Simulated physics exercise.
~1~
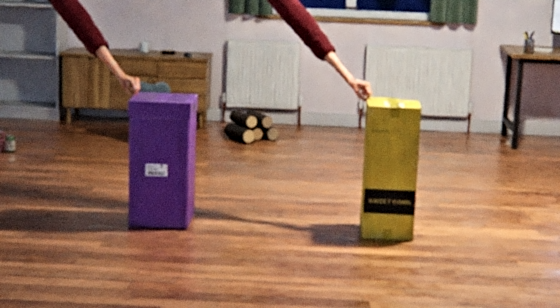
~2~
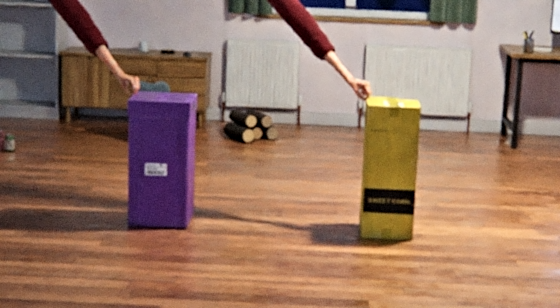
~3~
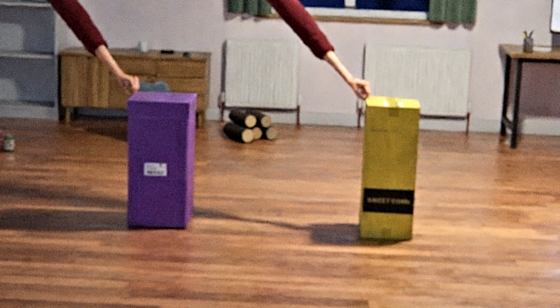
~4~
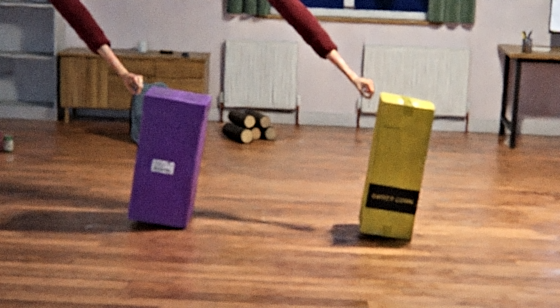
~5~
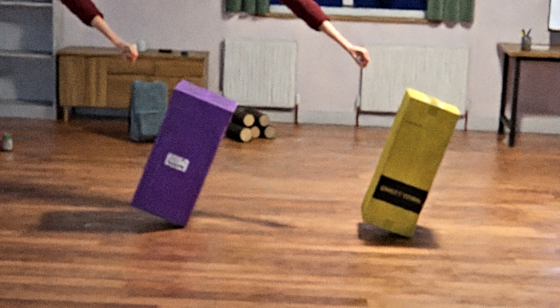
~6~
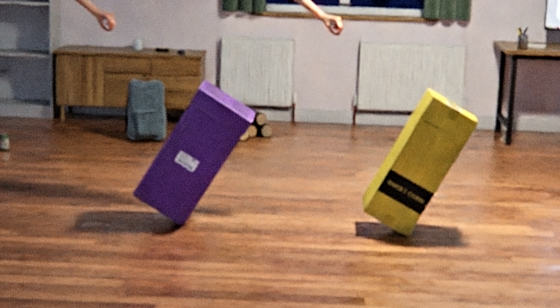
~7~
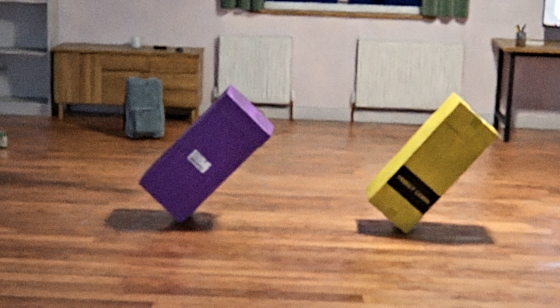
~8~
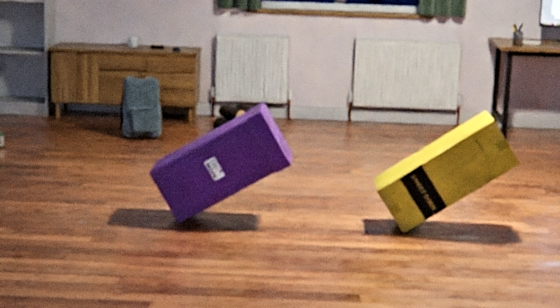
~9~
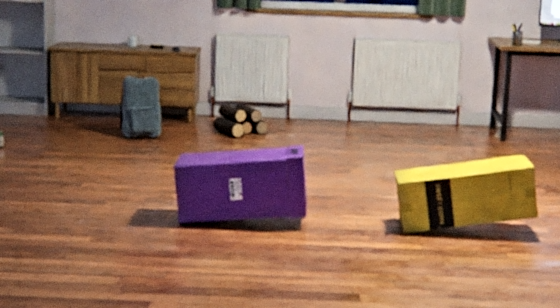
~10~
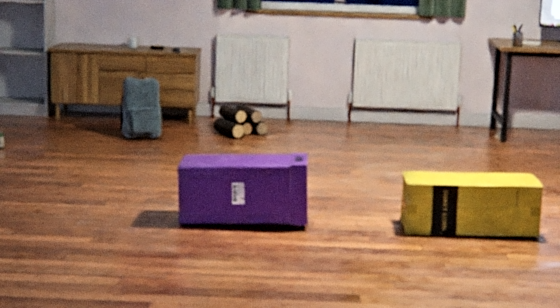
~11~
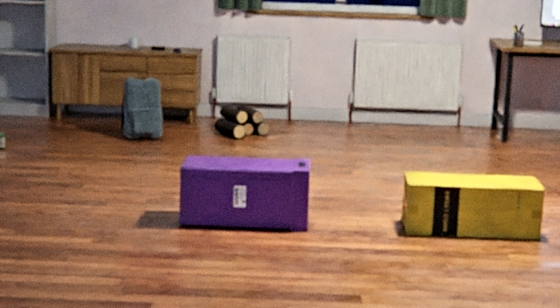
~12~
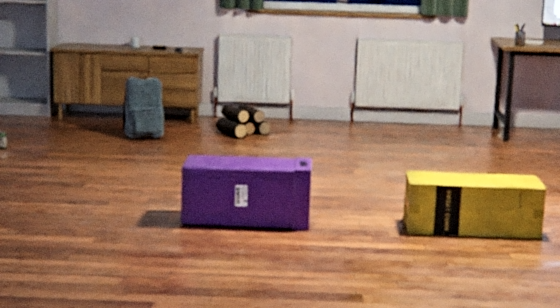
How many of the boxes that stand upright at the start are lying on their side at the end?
Two of them are, the purple box and the yellow box.
